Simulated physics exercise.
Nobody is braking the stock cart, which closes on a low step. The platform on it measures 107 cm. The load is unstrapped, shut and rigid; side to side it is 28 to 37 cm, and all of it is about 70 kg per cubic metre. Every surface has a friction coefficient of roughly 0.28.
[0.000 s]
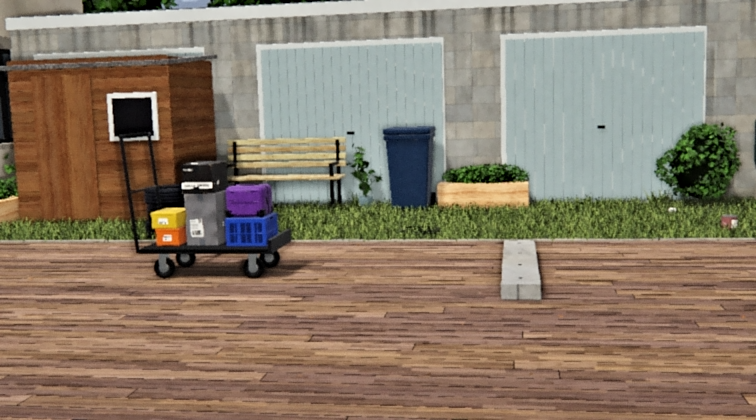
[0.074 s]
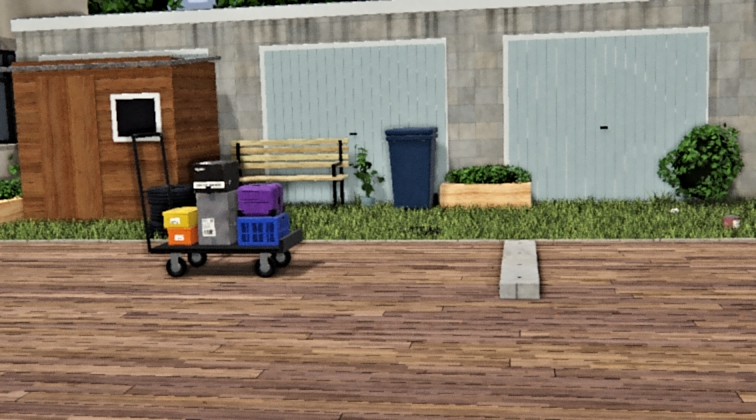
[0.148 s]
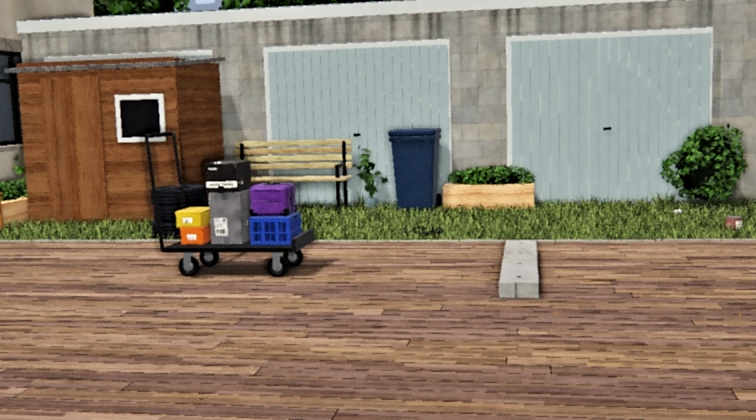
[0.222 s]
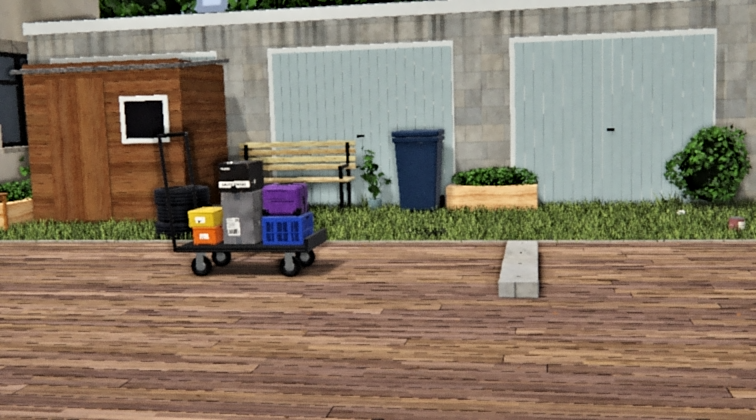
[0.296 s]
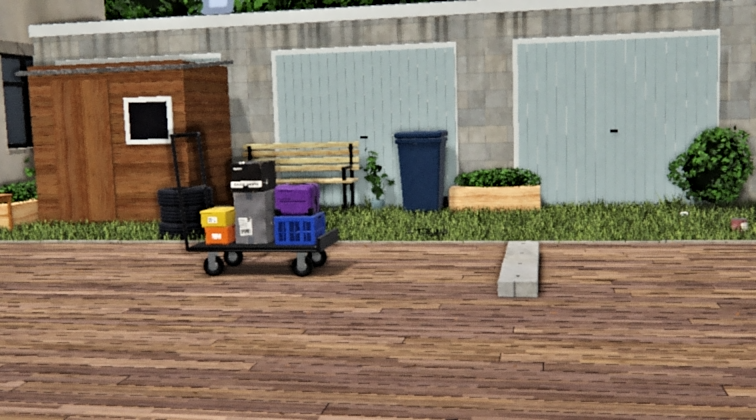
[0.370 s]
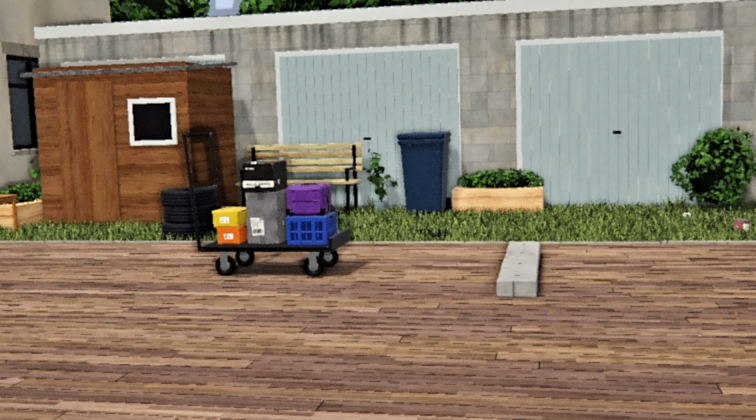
The clip opens on a black cart loaded with yellow, orange, gray, black, purple and blue containers, standing on wooden decking before a shed and pale garage doors. It rolls steadily rightward a short way, passing in front of the bench's left side, while the pale block ahead stays put.
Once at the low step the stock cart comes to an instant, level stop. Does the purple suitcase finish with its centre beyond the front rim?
Yes.
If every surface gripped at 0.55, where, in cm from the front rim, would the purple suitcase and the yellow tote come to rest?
Then purple sits 10 cm back and yellow sits 80 cm back.
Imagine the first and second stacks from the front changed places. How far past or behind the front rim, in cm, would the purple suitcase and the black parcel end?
So you'd get purple sitting 50 cm behind and black sitting 60 cm past the front rim.
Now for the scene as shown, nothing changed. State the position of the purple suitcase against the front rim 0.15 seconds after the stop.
Behind the rim by about 10 cm.
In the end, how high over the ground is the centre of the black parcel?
Its centre ends some 60 cm up.
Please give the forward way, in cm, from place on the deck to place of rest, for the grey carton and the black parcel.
Forward shift in cm: Grey 10, black 50.
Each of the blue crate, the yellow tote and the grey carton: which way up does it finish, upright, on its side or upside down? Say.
Blue standing the right way up, yellow standing the right way up, grey standing the right way up.
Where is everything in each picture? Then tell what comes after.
Purple suitcase (249, 201), yellow tote (172, 218), rim corner (270, 249); 186 cm short of the stop, in the first picture.
Purple suitcase (261, 200), yellow tote (184, 218), rim corner (281, 248); 176 cm short of the stop, in the second picture.
Purple suitcase (273, 200), yellow tote (196, 217), rim corner (294, 248); 167 cm short of the stop, in the third picture.
Purple suitcase (286, 200), yellow tote (208, 217), rim corner (306, 248); 158 cm short of the stop, in the fourth picture.
Purple suitcase (298, 200), yellow tote (221, 217), rim corner (318, 247); 149 cm short of the stop, in the fifth picture.
Purple suitcase (310, 199), yellow tote (232, 217), rim corner (330, 247); 139 cm short of the stop. Speed about 1.2 m/s, in the sixth picture.
Impact comes at 1.48 s.
After 1.63 s the purple suitcase is 9 cm behind the rim, tilted 0°, near (502, 197) in the last picture's view.
After 1.88 s the purple suitcase is 7 cm past the rim, tilted 30°, near (523, 202) in the last picture's view.
After 2.28 s the purple suitcase is 34 cm past the rim, tilted 150°, near (560, 250) in the last picture's view.
Final state at 2.7 s, past the rim, purple suitcase; behind it, grey carton, blue crate, orange tote, yellow tote and black parcel.
